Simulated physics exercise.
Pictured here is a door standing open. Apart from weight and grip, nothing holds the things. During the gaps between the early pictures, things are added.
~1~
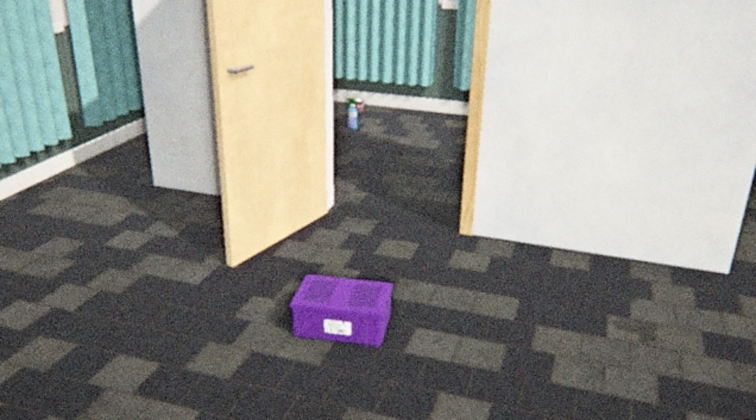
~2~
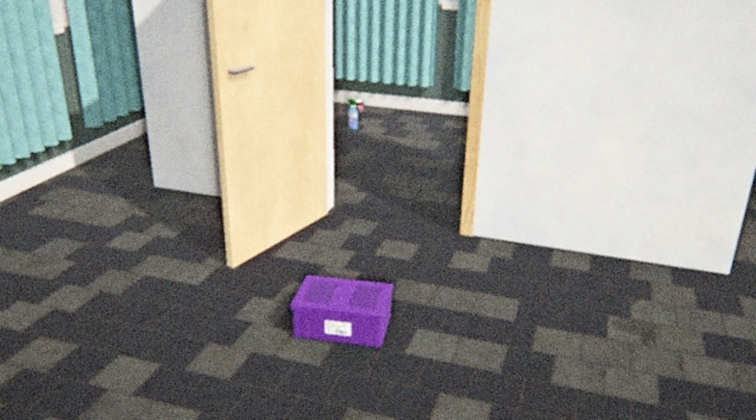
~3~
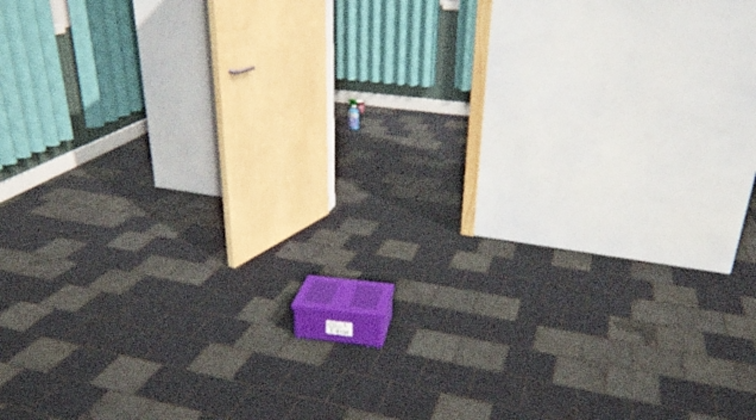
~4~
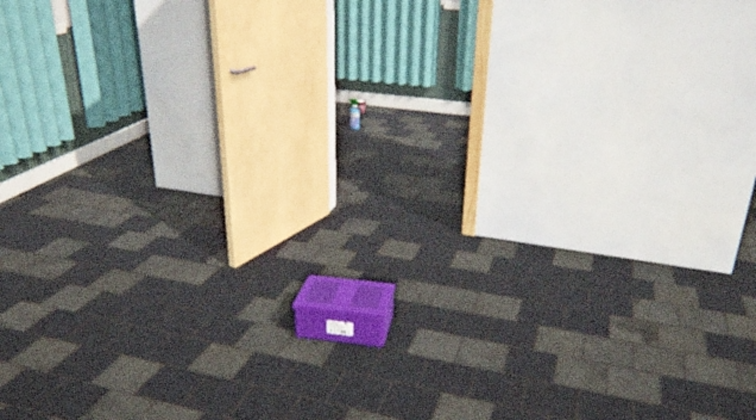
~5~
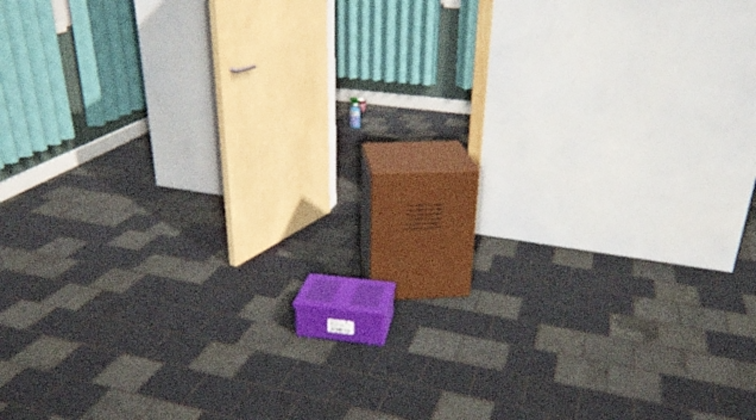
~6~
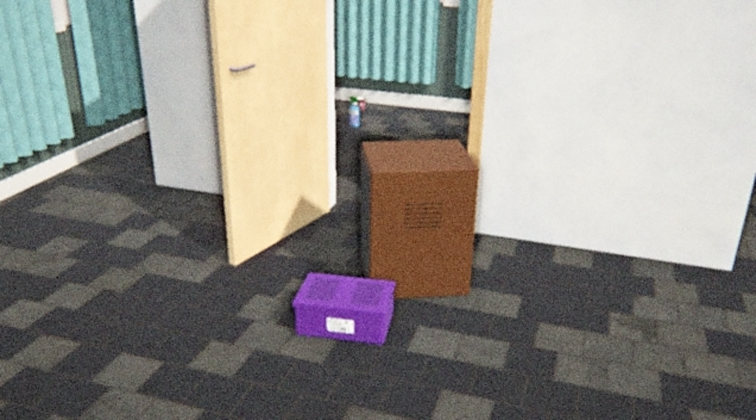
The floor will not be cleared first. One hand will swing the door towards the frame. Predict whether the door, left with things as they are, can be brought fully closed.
Yep, watching it, the door gets hung up on the way.
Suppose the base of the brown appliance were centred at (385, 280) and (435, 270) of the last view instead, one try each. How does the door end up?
The first time the door is obstructed, the second time it is obstructed.
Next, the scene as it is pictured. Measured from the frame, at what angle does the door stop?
Close to 55 degrees, I'd say.
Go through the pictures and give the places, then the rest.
Door wide open and still; purple tote (343, 310), in the first picture.
Door wide open and still; purple tote (343, 311), in the second picture.
Door wide open and still; purple tote (344, 311), in the third picture.
Door wide open and still; purple tote (345, 311), in the fourth picture.
Door wide open and still; purple tote (346, 310), in the fifth picture.
Door wide open and still; brown appliance (415, 218); purple tote (345, 308), in the sixth picture.
Then, 0.50 s past the last view, door 96° open.
Then, 0.80 s past the last view, door 83° open.
Then, 1.00 s past the last view, door 73° open.
Then, 1.30 s past the last view, door 57° open.
Finally, door 56° open; both still in place. Final places as the last picture's camera would see them, brown appliance near (416, 218).
